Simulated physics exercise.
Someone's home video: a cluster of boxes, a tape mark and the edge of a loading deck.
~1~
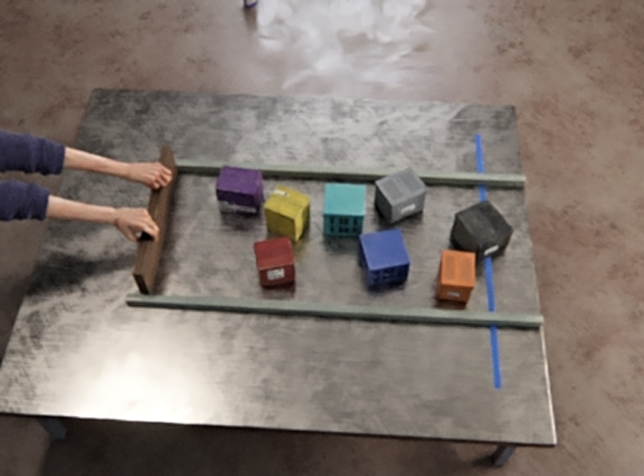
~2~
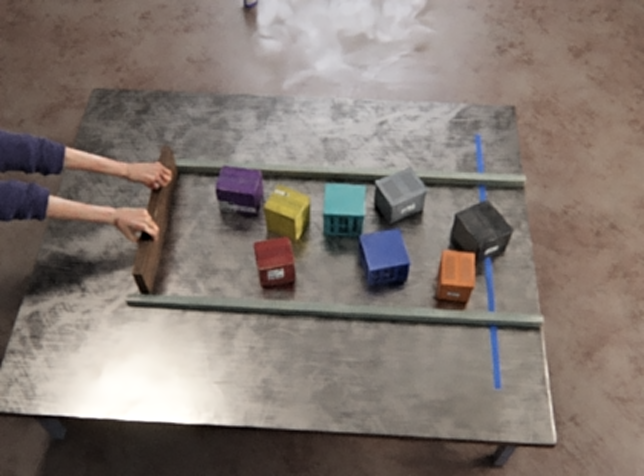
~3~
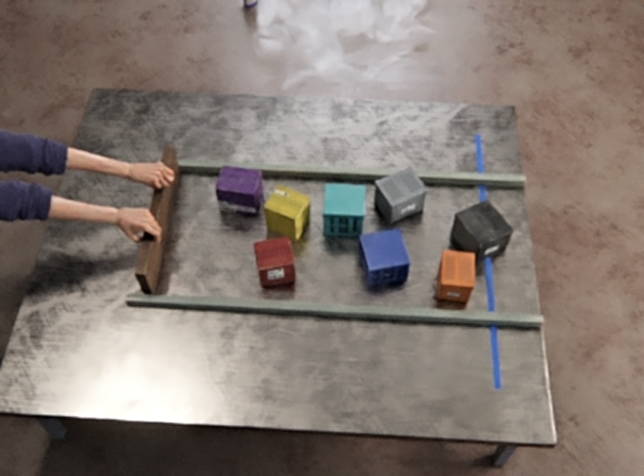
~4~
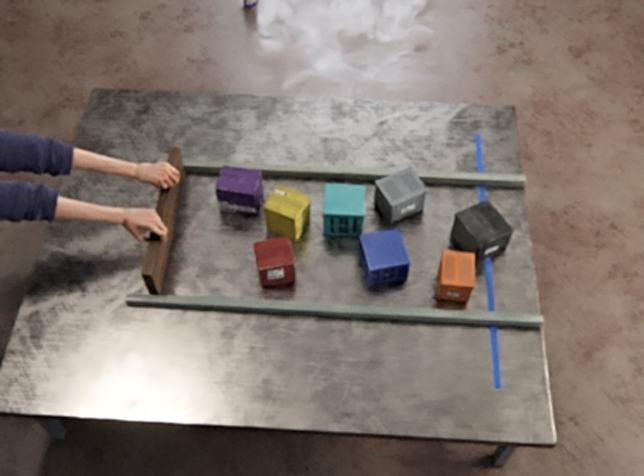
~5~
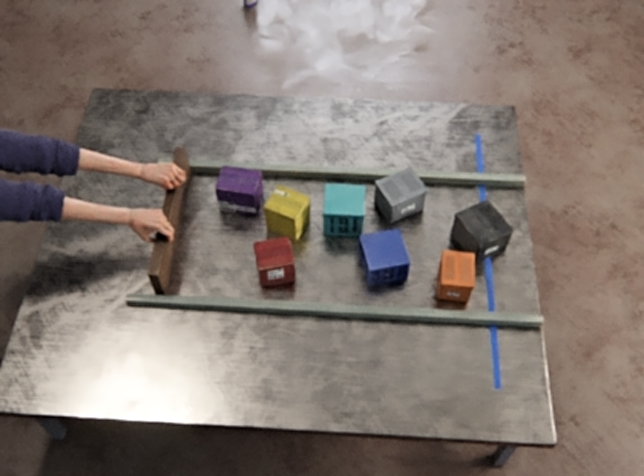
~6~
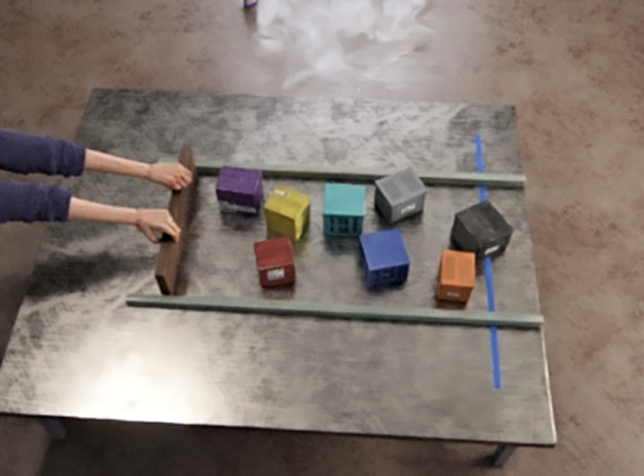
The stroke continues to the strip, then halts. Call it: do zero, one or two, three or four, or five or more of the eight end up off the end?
Five or more end up off it.
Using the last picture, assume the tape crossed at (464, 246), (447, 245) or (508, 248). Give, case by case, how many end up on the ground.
Going through each try, you'd get 2, 2 and 5.
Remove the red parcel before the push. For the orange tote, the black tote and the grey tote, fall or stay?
I'd say the orange tote heads down, the black tote heads down and the grey tote heads down.
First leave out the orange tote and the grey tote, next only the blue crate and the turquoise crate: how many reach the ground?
Result: 3 in the first case, with 3 in the second.
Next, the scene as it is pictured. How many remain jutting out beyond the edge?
Overhanging ones - 0.
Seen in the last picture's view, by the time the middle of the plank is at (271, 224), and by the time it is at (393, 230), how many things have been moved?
Respectively 3 and 8.
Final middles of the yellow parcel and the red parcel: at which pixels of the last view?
I'd put one at around (506, 241) and the other at around (511, 278).
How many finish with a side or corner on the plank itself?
My count gives 3.
Early on, none off yet; black tote at rest near (481, 232); orange tote at rest near (456, 277); grey tote moving near (403, 196).
Finally, the number that fall off is five or more; lost, turquoise crate, blue crate, grey tote, orange tote and black tote.
